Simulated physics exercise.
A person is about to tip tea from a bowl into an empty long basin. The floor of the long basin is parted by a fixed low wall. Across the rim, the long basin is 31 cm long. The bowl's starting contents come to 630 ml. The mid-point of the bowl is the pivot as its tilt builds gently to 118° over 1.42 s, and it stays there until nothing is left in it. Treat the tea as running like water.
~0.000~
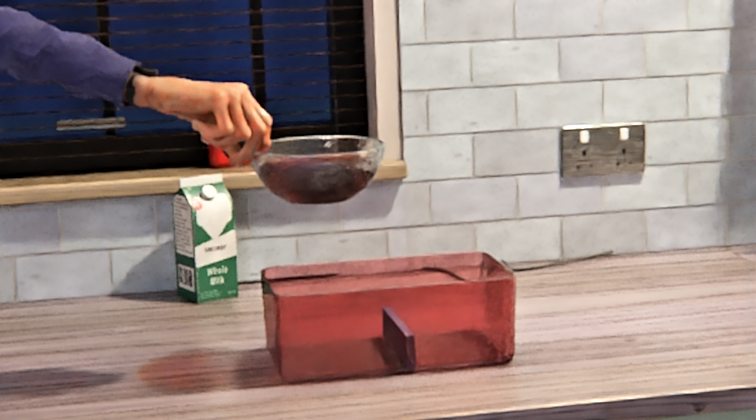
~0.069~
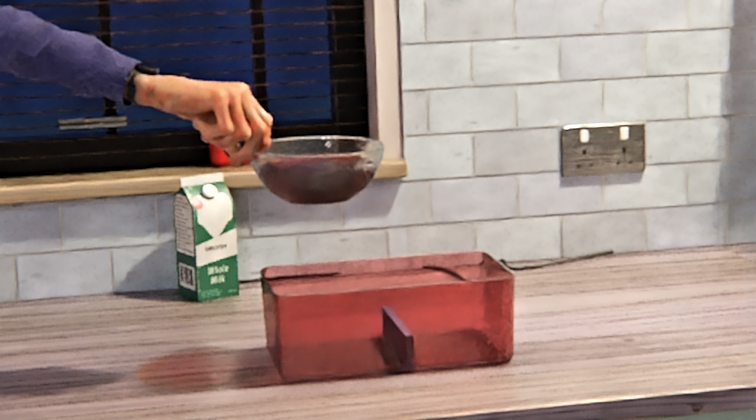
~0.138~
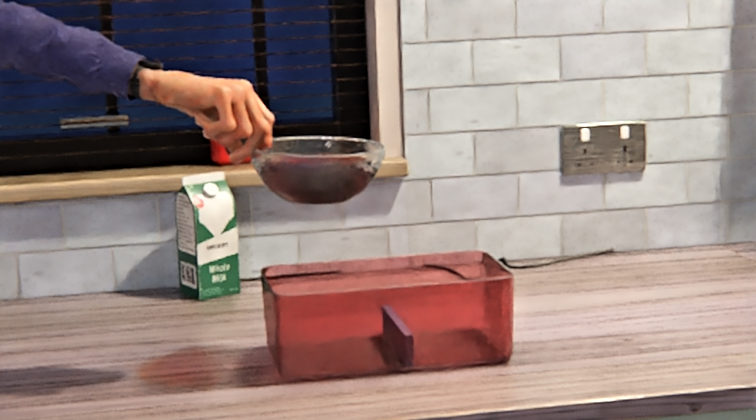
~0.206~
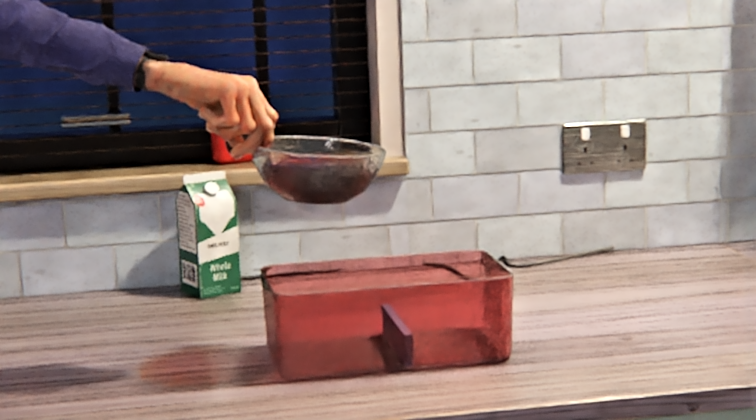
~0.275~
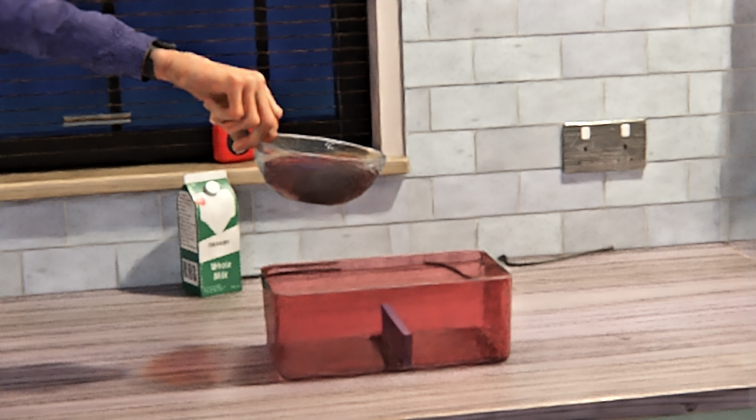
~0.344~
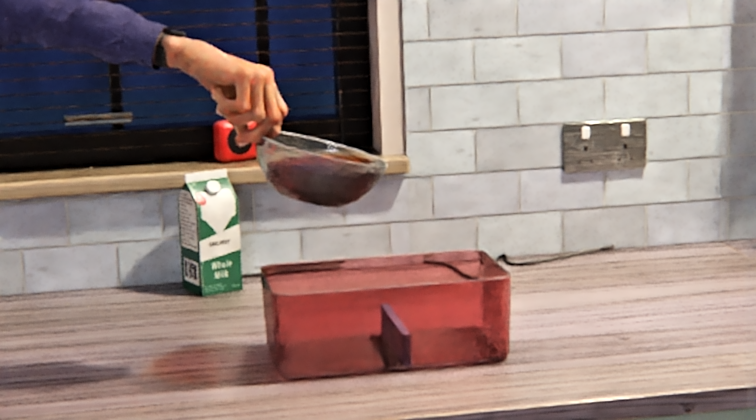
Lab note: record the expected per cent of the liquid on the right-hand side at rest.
Expected right-hand share: 84 per cent.
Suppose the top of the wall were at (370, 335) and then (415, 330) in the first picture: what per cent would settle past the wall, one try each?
90 % and 65 %.
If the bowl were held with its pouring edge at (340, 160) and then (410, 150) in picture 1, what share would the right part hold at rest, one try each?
Result: 25 per cent, then 95 per cent.
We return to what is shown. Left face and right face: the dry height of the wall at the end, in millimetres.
Left 40 mm, right 18 mm.
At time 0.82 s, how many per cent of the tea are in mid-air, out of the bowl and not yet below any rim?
About 32 per cent.
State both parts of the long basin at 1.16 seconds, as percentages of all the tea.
Near 16 on the left, 84 on the right.
By 0.82 s the tilt is 73° and 25 per cent is still to pour, 0 is left of the wall and 43 right of it.
By 1.16 s the tilt is 109° and 0 per cent is still to pour, 16 is left of the wall and 84 right of it.
By 1.53 s the tilt is 118° and 0 per cent is still to pour, 16 is left of the wall and 84 right of it.
By 1.92 s the tilt is 118° and 0 per cent is still to pour, 16 is left of the wall and 84 right of it.
At rest 16 per cent lies left of the wall, 84 right of it and 1 outside.
